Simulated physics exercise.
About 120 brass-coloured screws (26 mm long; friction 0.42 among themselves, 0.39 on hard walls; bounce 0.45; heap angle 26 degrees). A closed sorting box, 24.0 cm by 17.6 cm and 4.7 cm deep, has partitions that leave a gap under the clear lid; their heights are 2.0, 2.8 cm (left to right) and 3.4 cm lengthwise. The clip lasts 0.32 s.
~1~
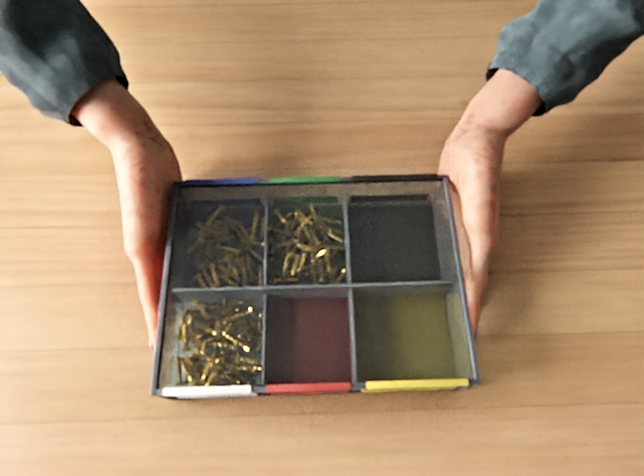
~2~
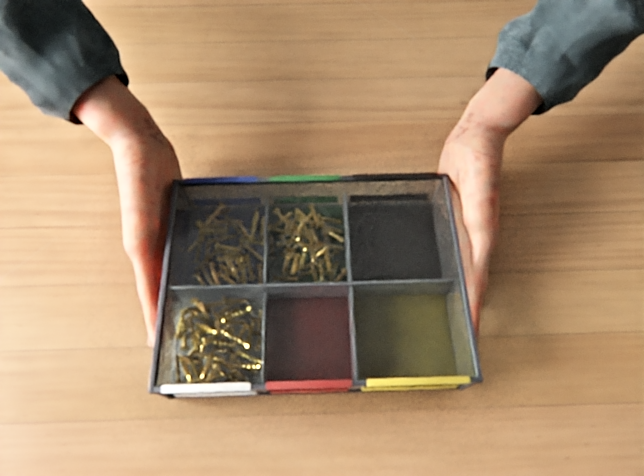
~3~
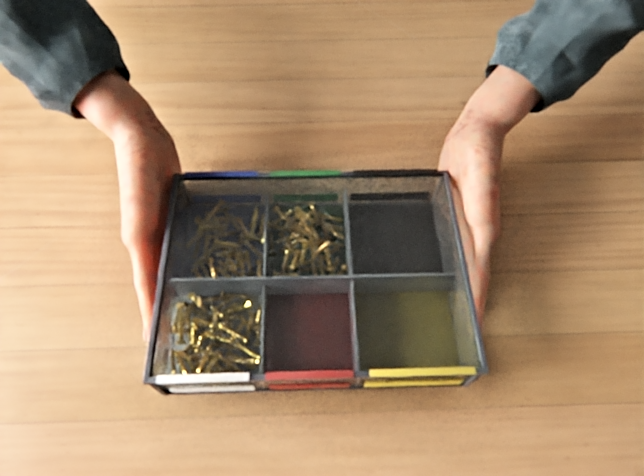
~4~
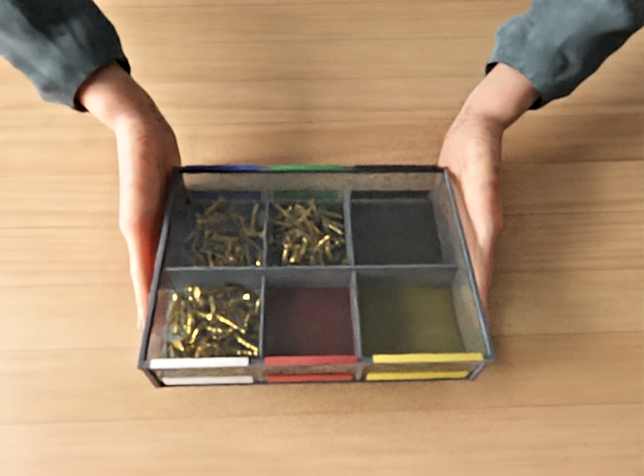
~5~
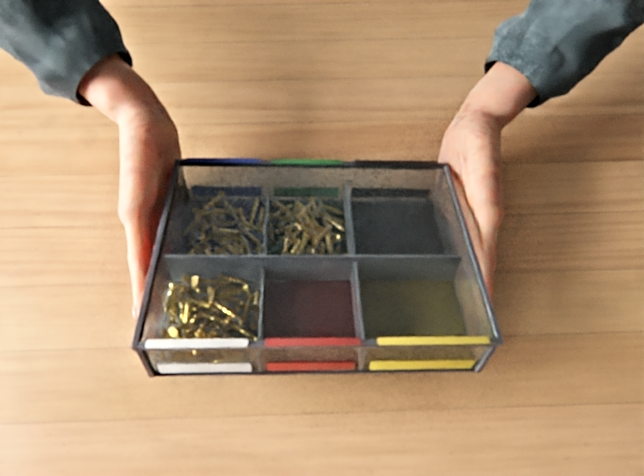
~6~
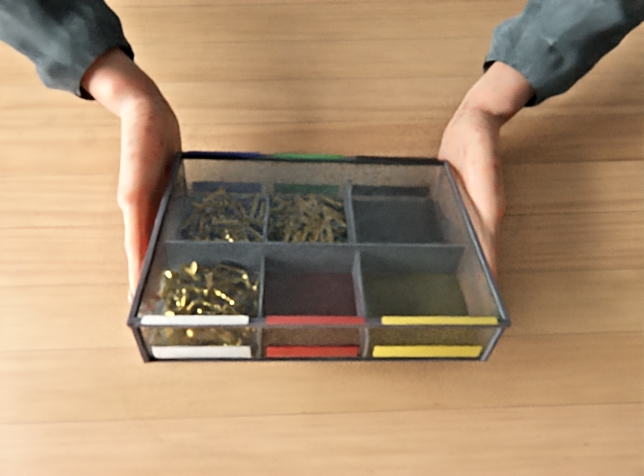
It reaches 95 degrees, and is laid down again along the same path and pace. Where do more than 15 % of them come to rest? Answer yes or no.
Red no, blue yes, green yes, yellow no, white yes, black no.
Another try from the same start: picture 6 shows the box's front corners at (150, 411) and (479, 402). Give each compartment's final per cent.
Red 5, blue 30, green 15, yellow 0, white 45, black 0.
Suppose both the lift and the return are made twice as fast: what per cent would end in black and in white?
In that case black 0; white 30.
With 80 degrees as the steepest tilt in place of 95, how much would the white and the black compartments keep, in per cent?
In that case white 25, black 0.
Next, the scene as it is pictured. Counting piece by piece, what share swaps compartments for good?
Roughly 20 per cent.
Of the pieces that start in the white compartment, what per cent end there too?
Roughly 60 per cent.
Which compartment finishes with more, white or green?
It is the green one.
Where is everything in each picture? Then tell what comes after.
In the first frame, box tilt 0 degrees, front corners at (157, 390) and (474, 380); blue 30 %, green 30 %, white 35 %.
In the second frame, box tilt 1 degrees, front corners at (155, 387) and (476, 377).
In the third frame, box tilt 6 degrees, front corners at (150, 378) and (482, 369), lowest corner right back.
In the fourth frame, box tilt 11 degrees, front corners at (144, 363) and (489, 356), lowest corner right back.
In the fifth frame, box tilt 16 degrees, front corners at (139, 343) and (496, 340), lowest corner right back.
In the sixth frame, box tilt 21 degrees, front corners at (135, 320) and (503, 321), lowest corner right back; blue 30 %, green 30 %, white 35 %.
Then, 1.00 s after the last picture, tilt 94 degrees; blue 40 %, green 30 %, white 25 %.
Then, 1.66 s after the last picture, tilt 41 degrees; blue 35 %, green 40 %, white 20 %, black 5 %.
Then, 2.36 s after the last picture, tilt 0 degrees; blue 35 %, green 40 %, white 20 %, black 5 %.
In the end, red 0 %, blue 35 %, green 40 %, yellow 0 %, white 20 %, black 5 %.
